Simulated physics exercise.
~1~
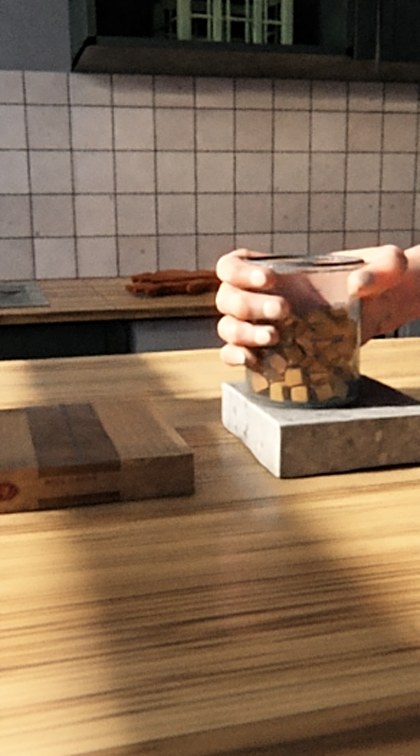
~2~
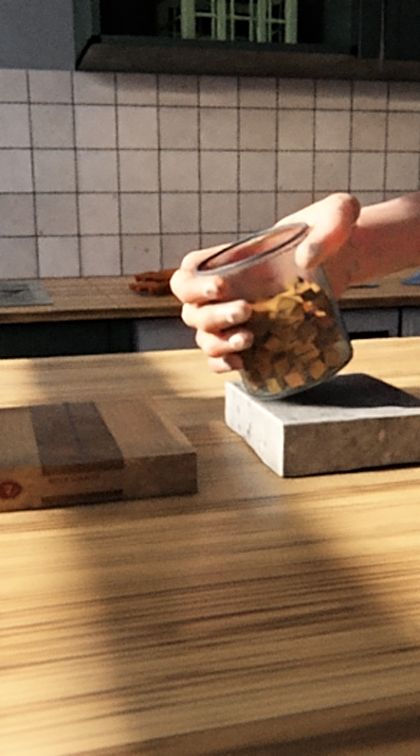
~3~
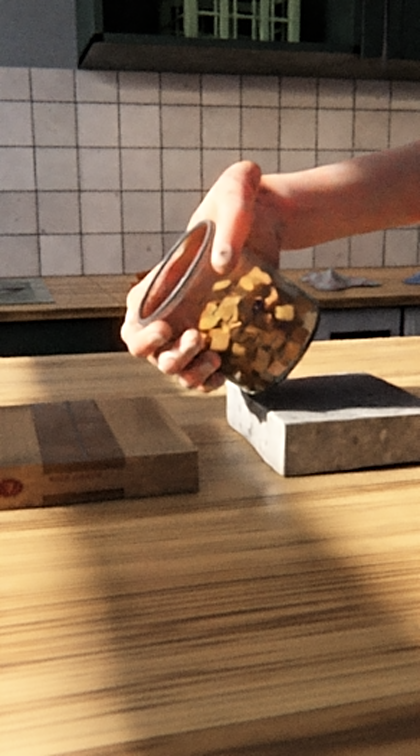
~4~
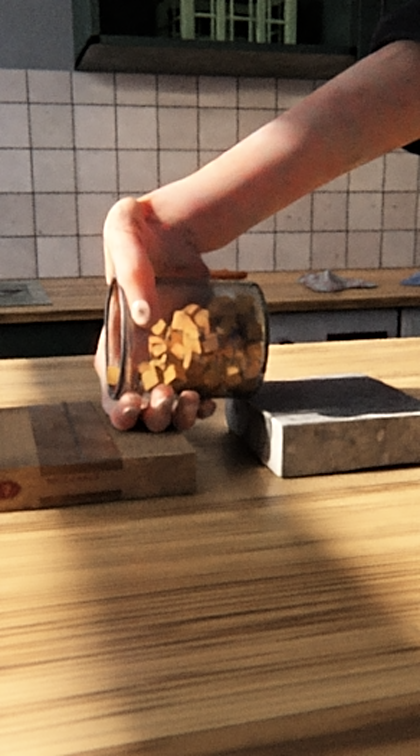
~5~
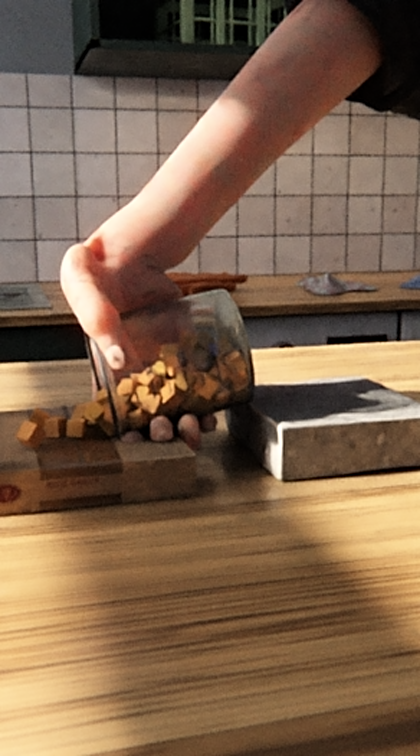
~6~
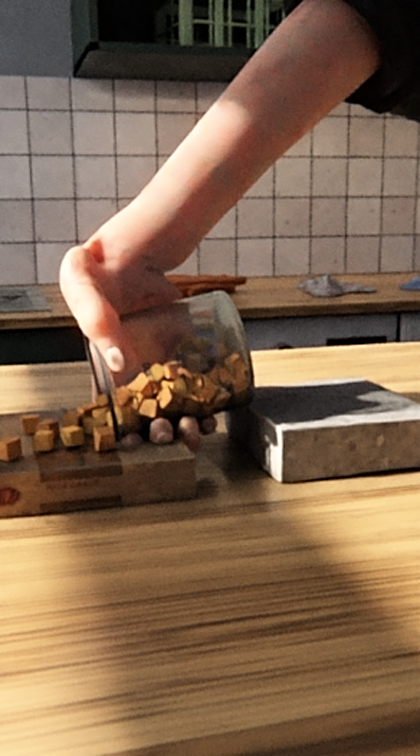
Clear glass beaker of croutons being lifted by a hand, tipped left onto a wooden box, some cubes tumbling out on top.
